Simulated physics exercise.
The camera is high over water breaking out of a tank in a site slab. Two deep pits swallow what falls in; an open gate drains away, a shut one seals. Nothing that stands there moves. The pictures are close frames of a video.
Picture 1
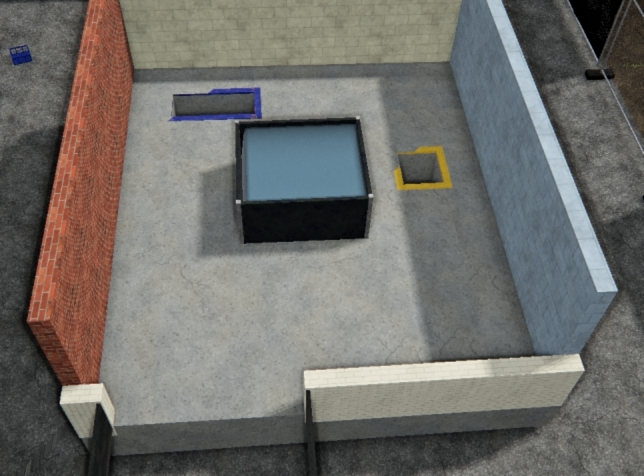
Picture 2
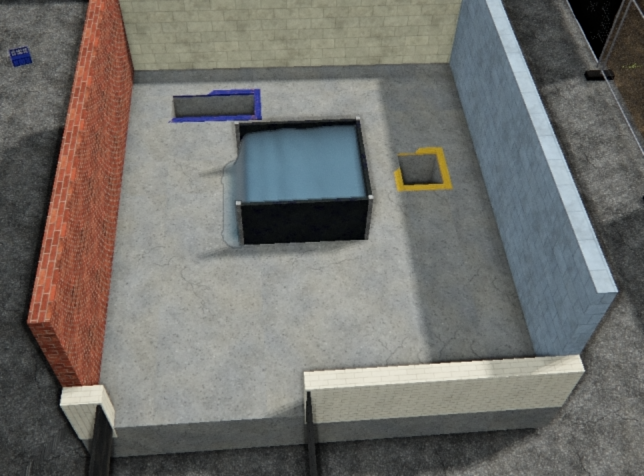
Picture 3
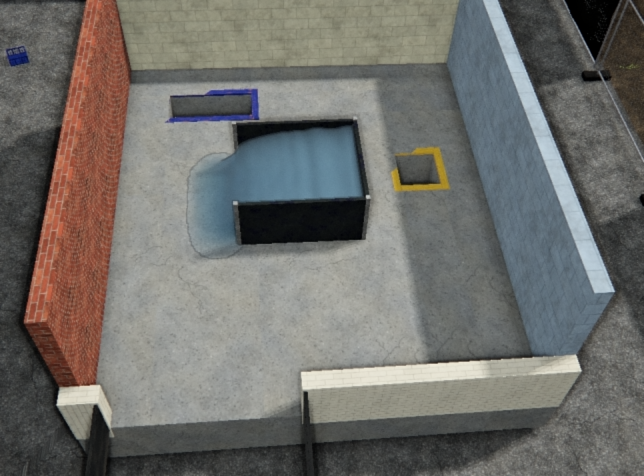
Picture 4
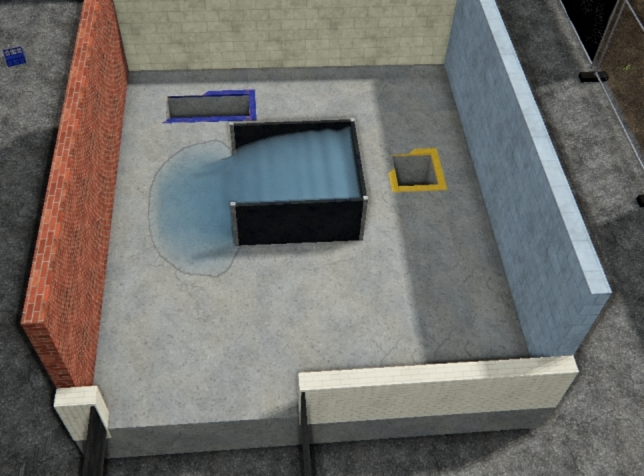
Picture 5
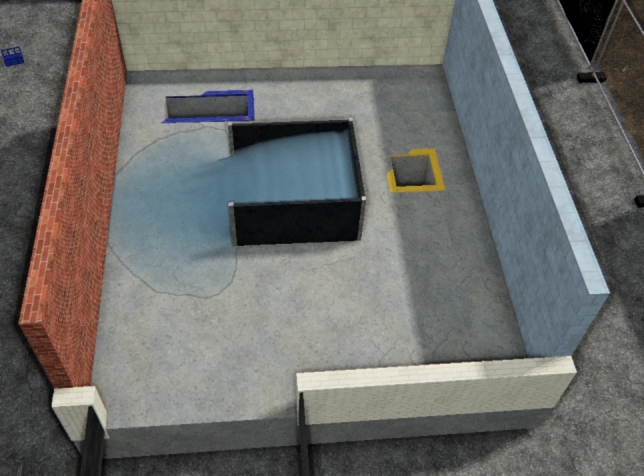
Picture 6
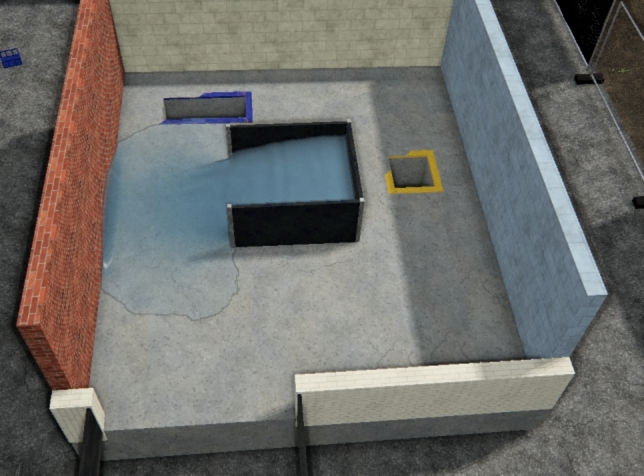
On a walled concrete slab with two pits, a dark tank of still water opened on its left side, and the water poured out, fanned across the floor and reached the red brick wall.
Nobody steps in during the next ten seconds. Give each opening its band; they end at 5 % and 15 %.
The gate takes more than 15 %; the yellow pit takes less than 5 %; the blue pit takes more than 15 %.
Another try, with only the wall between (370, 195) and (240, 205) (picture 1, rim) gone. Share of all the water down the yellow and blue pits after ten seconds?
In per cent: Yellow 12, blue 0.
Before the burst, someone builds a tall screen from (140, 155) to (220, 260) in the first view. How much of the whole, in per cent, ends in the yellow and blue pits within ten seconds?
Parts in a hundred: Yellow 2, blue 50.
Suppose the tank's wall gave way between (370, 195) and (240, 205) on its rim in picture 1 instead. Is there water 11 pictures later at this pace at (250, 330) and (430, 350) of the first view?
In that order: Awash, flooded.
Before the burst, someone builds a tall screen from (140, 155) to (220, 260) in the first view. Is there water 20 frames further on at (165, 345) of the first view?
At that place: Clear.
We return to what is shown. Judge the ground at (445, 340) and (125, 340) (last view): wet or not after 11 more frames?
In turn: No water, flooded.
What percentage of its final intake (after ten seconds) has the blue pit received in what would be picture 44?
Close to 80 %.
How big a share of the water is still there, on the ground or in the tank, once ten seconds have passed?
I make it 30 per cent.
A moment on, water covers 25 % of the floor; the gate 0 %, the yellow pit 0 %, the blue pit 1 %.
Next, water covers 30 % of the floor; the gate 3 %, the yellow pit 0 %, the blue pit 2 %.
Then, water covers 50 % of the floor; the gate 16 %, the yellow pit 0 %, the blue pit 10 %.
Later, water covers 65 % of the floor; the gate 32 %, the yellow pit 0 %, the blue pit 22 %.
In the end, water covers 60 % of the floor; the gate 41 %, the yellow pit 2 %, the blue pit 27 %.
